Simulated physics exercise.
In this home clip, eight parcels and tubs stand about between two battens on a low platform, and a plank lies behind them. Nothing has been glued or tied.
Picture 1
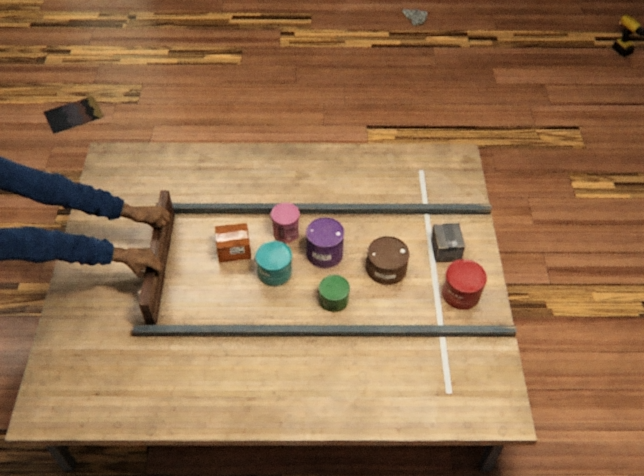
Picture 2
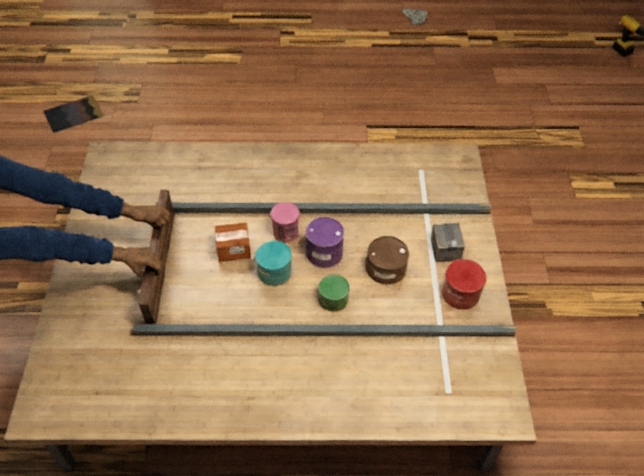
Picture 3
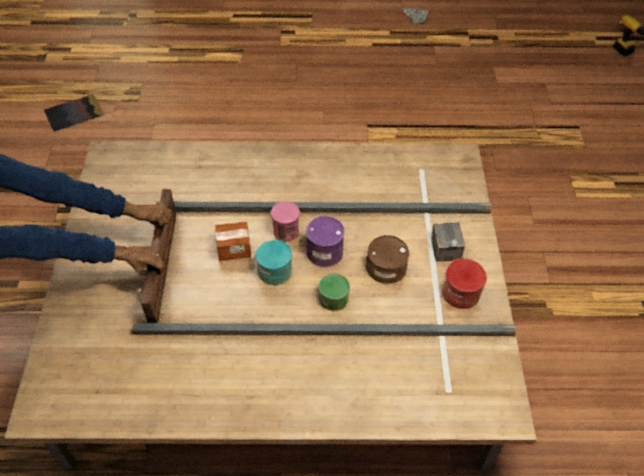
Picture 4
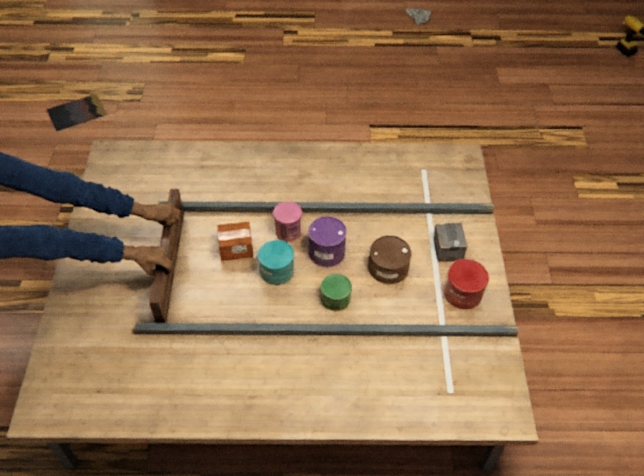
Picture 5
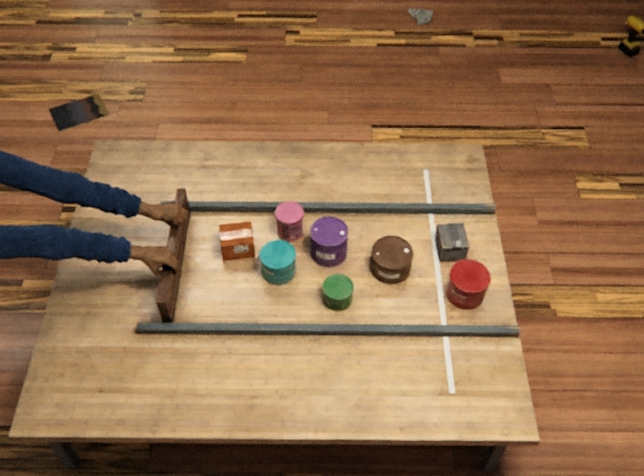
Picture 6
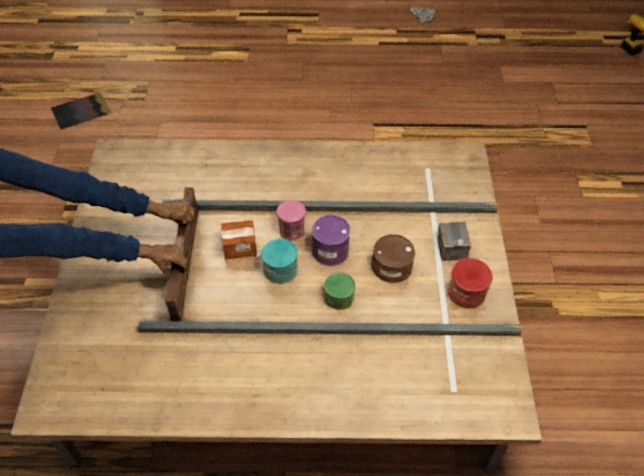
At the start, two hands in blue sleeves hold a brown plank at the left of a low wooden platform, behind eight colourful tubs and boxes set between two grey battens. The hands then slide the plank a short way right, while the items stay essentially in place, the plank still short of them.
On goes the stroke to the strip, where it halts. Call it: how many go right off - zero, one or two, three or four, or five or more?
One or two go off.
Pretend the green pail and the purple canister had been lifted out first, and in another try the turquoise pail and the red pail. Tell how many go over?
The count is 0 in the first case and 1 in the second.
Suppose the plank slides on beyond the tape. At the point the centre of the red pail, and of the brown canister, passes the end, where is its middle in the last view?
At (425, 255) for the red pail; at (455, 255) for the brown canister.
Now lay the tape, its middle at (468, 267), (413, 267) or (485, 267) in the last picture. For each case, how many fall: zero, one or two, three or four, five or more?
Place one: Either three or four; place two: None at all; place three: 3 or 4.
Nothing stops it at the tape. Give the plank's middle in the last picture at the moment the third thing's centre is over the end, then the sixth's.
First around (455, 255), then around (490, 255).
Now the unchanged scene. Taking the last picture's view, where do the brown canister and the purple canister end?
The first ends close to (497, 275), the second close to (491, 236).
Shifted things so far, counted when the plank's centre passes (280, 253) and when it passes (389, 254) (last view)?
In order, the tallies are 4 and 8.
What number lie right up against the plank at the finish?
The answer is 4.
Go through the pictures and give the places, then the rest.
In the first frame, red pail (464, 285); grey box (448, 243); brown canister (387, 260); plank (158, 256); tape (434, 268).
In the second frame, grey box (447, 242); orange parcel (233, 242).
In the third frame, brown canister (387, 260); green pail (334, 293).
In the fourth frame, red pail (466, 285); pink pail (288, 222).
In the fifth frame, grey box (452, 242); purple canister (329, 242).
In the sixth frame, red pail (470, 284); grey box (454, 241); brown canister (393, 259); plank (183, 253); tape (439, 267).
A little later, none off yet; red pail at rest near (470, 284); grey box at rest near (454, 241); brown canister at rest near (393, 259).
Next, none off yet; red pail at rest near (470, 284); grey box at rest near (454, 241); brown canister shifted a little near (413, 263).
Later still, none off yet; red pail shifted a little near (487, 288); grey box shifted about its own width near (475, 242); brown canister shifted about its own width near (449, 271).
When it is over, the number that fall off is one or two; down, grey box and red pail.
